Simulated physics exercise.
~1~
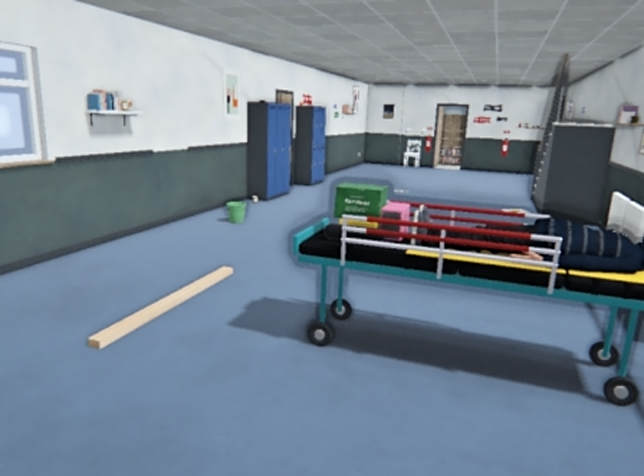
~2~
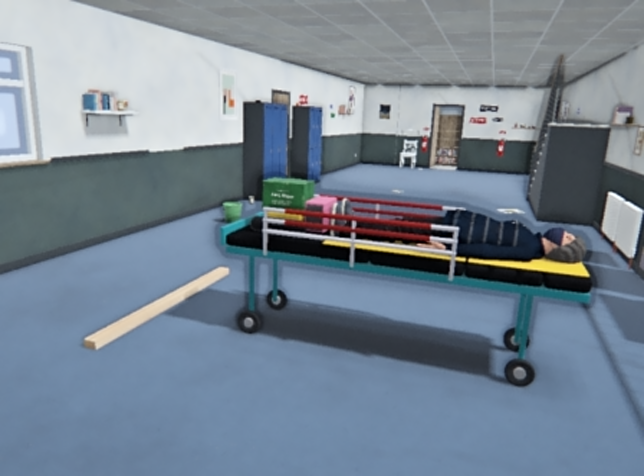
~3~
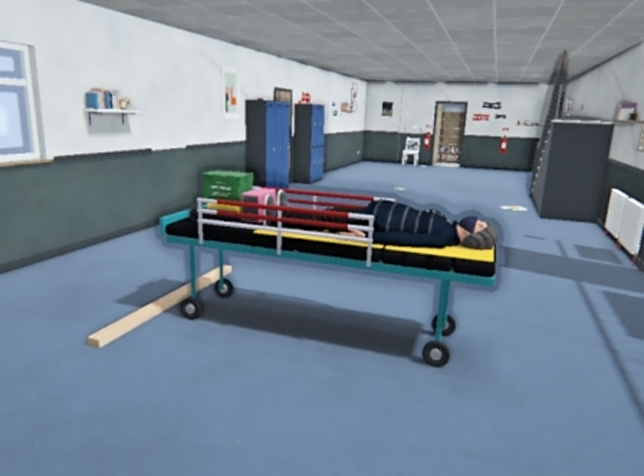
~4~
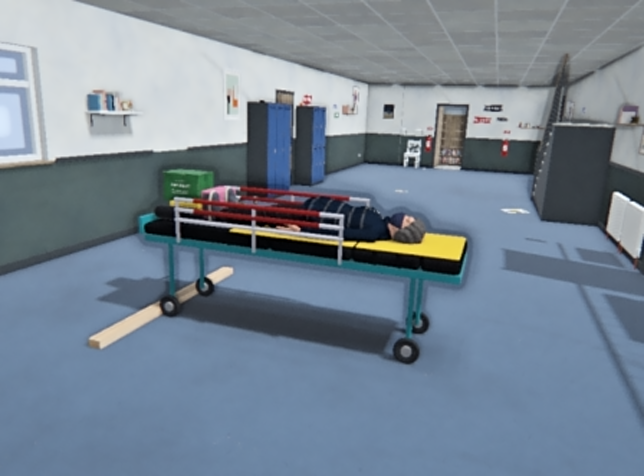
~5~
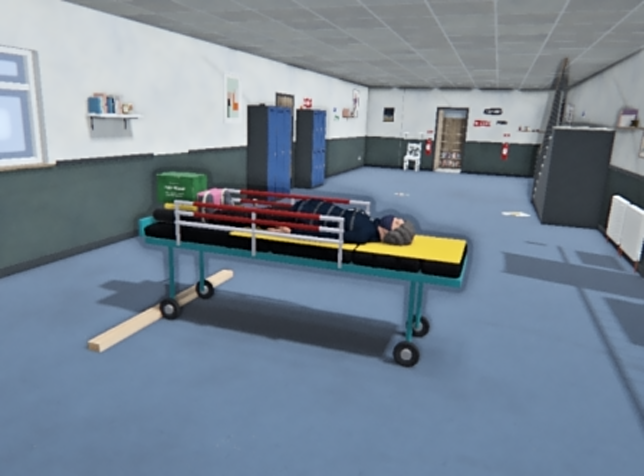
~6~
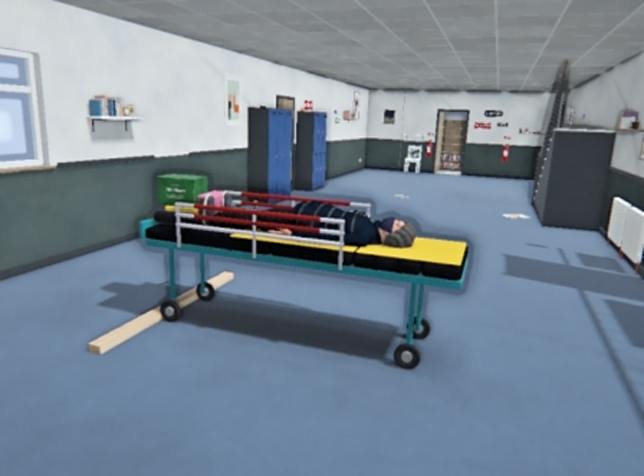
A teal-framed gurney with a black and yellow mattress rolls leftward across the blue floor of a long room with white and dark green walls, seen from its side by a slightly swaying camera. A person in dark clothes lies on it, head to the right, with a green holdall and a pink item at the left end behind red and silver rails. Blue lockers stand behind, and a pale wooden sill lies ahead. The gurney stops level at the sill, and the person and load slide slightly left, then settle, all still aboard.
